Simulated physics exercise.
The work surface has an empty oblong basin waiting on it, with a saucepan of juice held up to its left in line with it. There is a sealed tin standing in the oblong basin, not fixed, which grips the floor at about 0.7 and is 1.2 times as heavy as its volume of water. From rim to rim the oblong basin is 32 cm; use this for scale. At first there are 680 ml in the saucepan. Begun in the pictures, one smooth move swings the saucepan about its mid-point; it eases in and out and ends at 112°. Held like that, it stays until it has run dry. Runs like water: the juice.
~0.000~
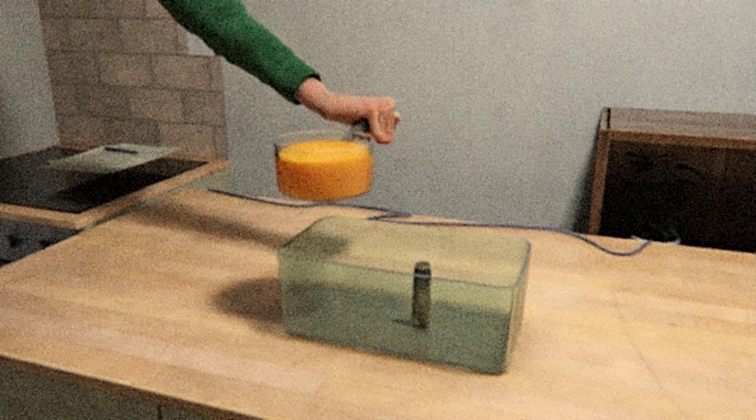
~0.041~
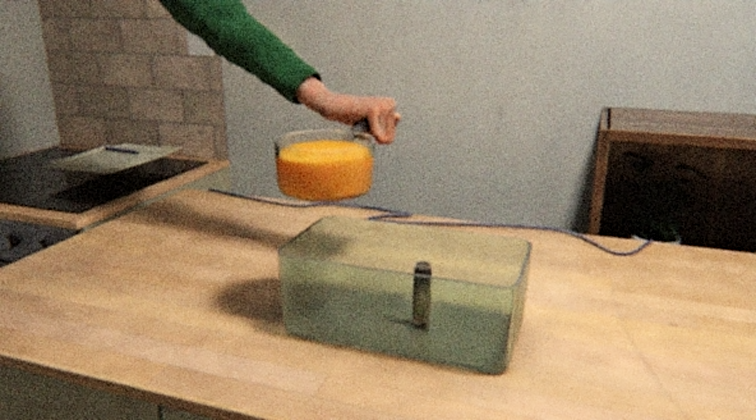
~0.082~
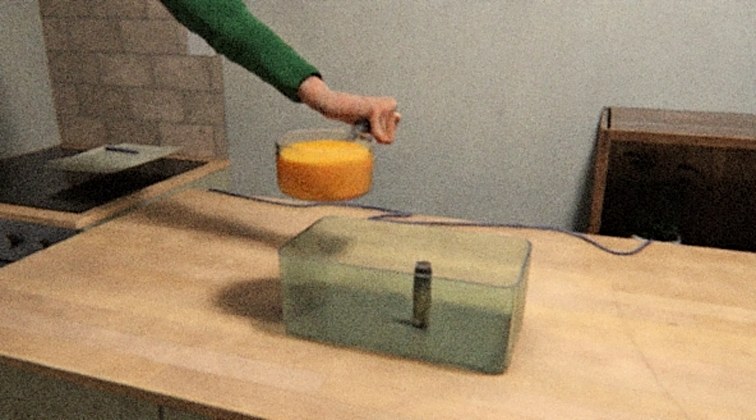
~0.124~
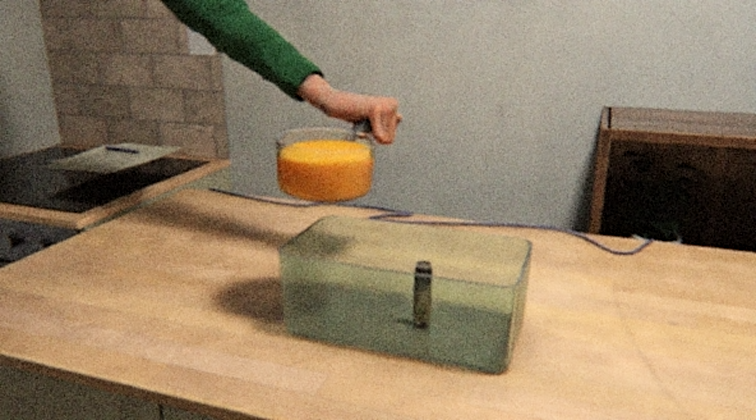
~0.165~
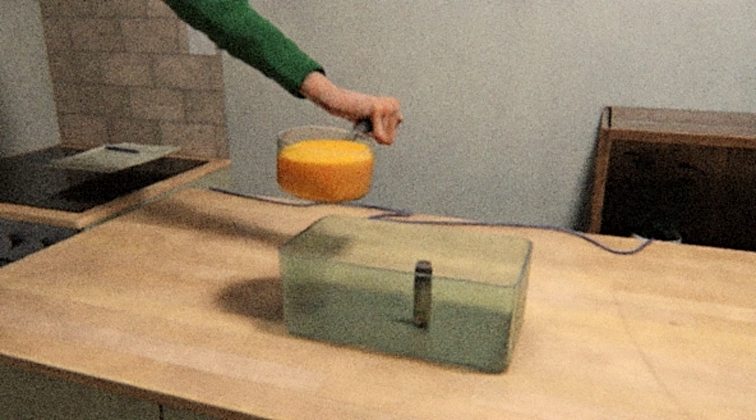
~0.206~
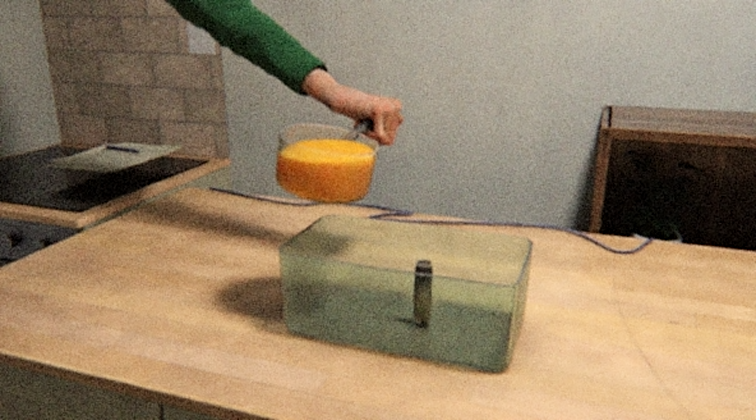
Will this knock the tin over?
It keels over.
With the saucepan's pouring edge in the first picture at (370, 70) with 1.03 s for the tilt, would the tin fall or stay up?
Then the tin comes down.
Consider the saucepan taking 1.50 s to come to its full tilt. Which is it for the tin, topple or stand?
Outcome - the tin remains standing.
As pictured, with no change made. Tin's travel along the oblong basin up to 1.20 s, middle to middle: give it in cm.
Around 6 cm.
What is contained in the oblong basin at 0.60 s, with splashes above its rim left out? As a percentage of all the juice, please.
At that time the basin holds about 16 per cent of the liquid.
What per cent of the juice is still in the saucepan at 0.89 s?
Around 7 percent of it.
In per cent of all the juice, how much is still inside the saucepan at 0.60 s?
Roughly 54 %.
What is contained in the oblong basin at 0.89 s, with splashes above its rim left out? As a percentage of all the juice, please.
Near 88 per cent of the total.
After 0.60 s the tilt is 71° and 55 per cent is still to pour; the tin stands where it began.
After 0.89 s the tilt is 107° and 7 per cent is still to pour; the tin leans 15°.
After 1.20 s the tilt is 112° and 0 per cent is still to pour; the tin lies on its side.
After 1.53 s the tilt is 112° and 0 per cent is still to pour; the tin lies on its side.
In the end the tin lies on its side.
